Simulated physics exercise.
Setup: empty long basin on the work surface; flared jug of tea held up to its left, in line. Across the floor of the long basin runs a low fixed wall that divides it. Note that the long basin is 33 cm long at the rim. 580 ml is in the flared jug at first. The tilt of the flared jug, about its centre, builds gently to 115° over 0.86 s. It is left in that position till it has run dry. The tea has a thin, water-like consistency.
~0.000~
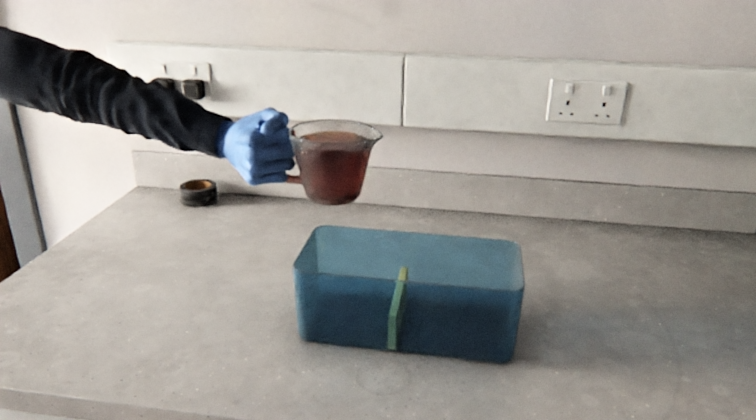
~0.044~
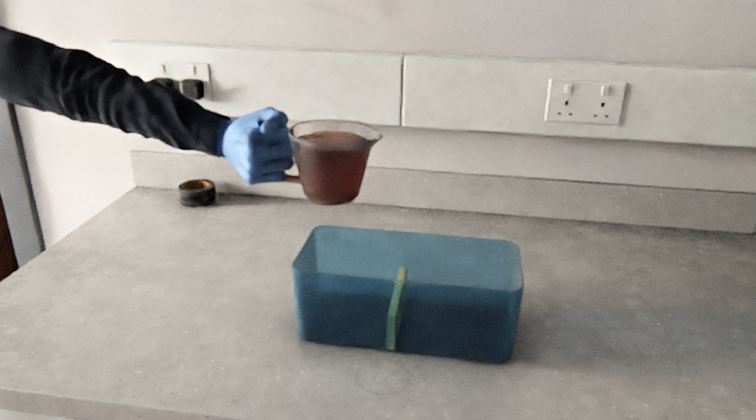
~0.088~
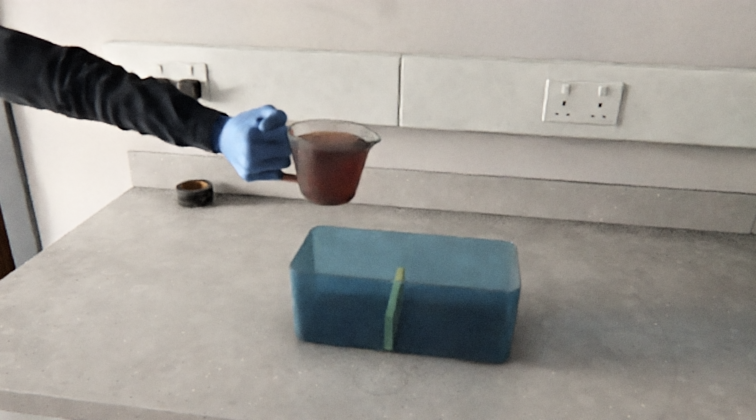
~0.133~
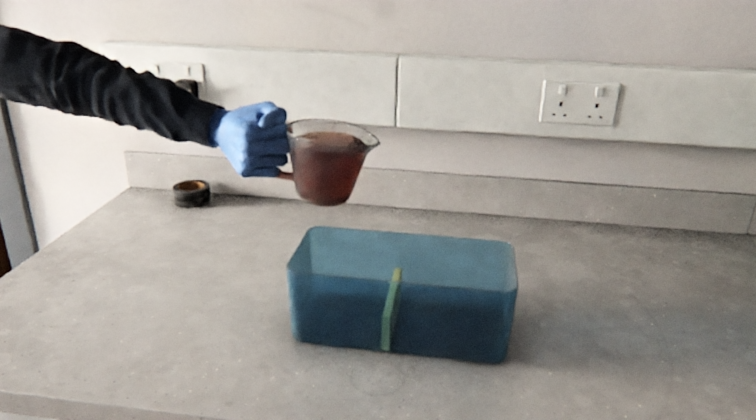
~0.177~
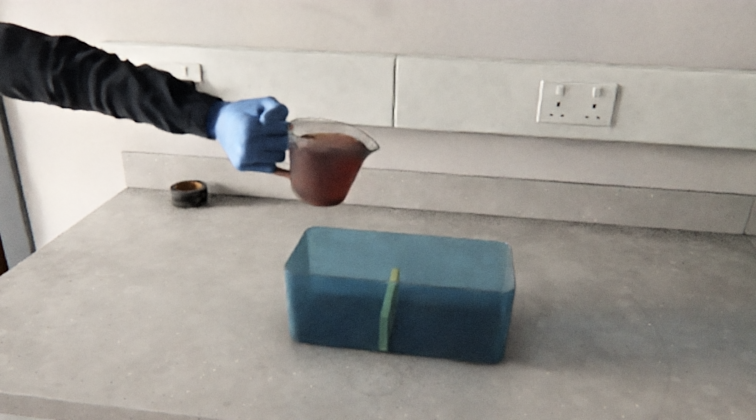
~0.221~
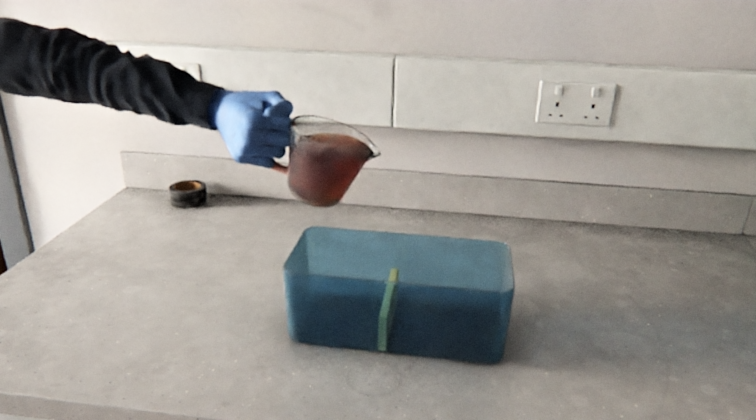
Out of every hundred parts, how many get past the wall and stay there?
About 73 out of 100.
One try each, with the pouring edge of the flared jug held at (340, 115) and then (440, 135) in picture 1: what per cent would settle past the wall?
First 10, then 95 per cent.
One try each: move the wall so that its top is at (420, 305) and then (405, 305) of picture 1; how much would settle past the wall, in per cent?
35 then 70 %.
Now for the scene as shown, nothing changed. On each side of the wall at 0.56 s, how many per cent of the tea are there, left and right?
Lab note: Left near 0, right near 22.
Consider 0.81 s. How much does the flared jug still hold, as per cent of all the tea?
Near 2 in a hundred.
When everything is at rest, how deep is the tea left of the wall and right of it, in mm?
Some 8 mm on the left and some 16 mm on the right.
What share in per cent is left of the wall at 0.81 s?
Left share: Approx. 20 %.
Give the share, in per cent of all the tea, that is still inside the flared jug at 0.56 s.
Fraction remaining: Approx. 48 per cent.
Then, 0.56 s in, the tilt is 84° and 48 per cent is still to pour, 0 is left of the wall and 21 right of it.
Then, 0.81 s in, the tilt is 114° and 2 per cent is still to pour, 20 is left of the wall and 72 right of it.
Then, 1.08 s in, the tilt is 115° and 0 per cent is still to pour, 26 is left of the wall and 73 right of it.
Then, 1.36 s in, the tilt is 115° and 0 per cent is still to pour, 26 is left of the wall and 73 right of it.
Finally, 26 per cent lies left of the wall, 73 right of it and 1 outside.
